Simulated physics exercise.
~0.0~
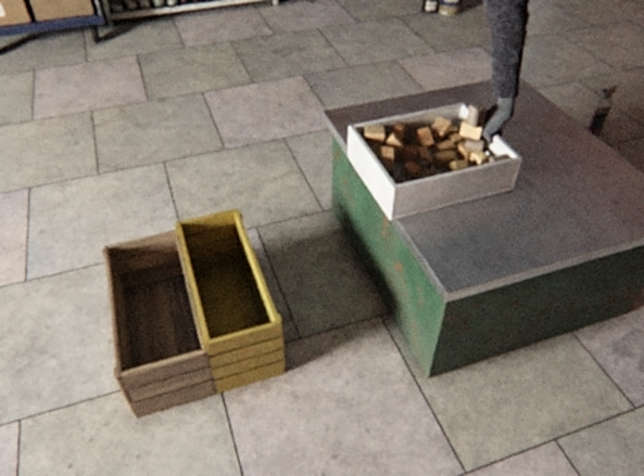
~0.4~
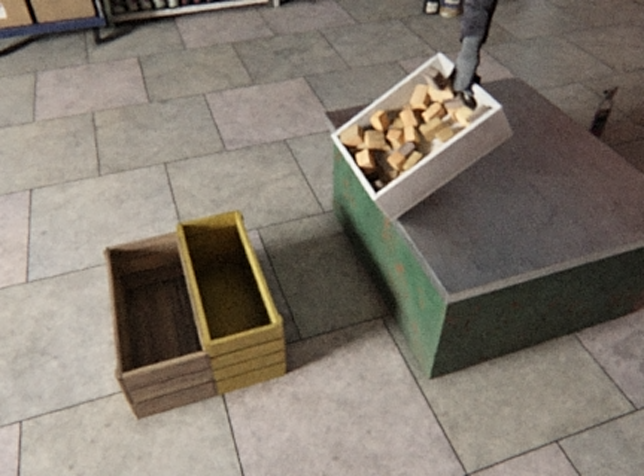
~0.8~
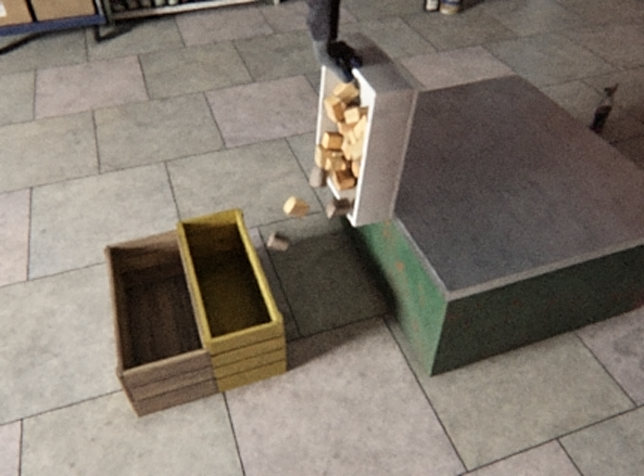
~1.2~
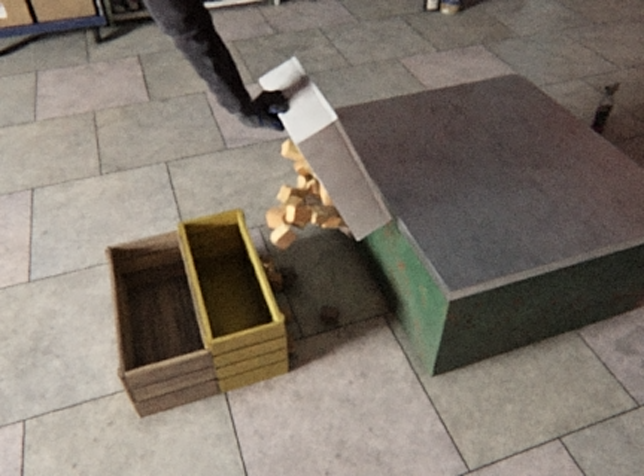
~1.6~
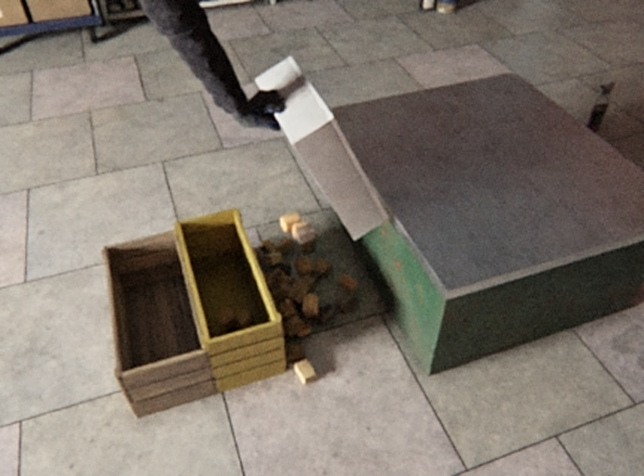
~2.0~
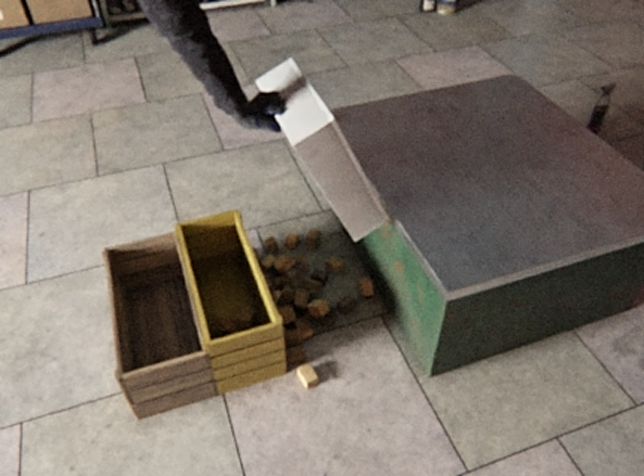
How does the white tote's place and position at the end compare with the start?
At the start it sits upright on top of the bench, full of wood blocks. By the end it is farther left, held steeply tipped with its mouth downward at the bench's left edge.
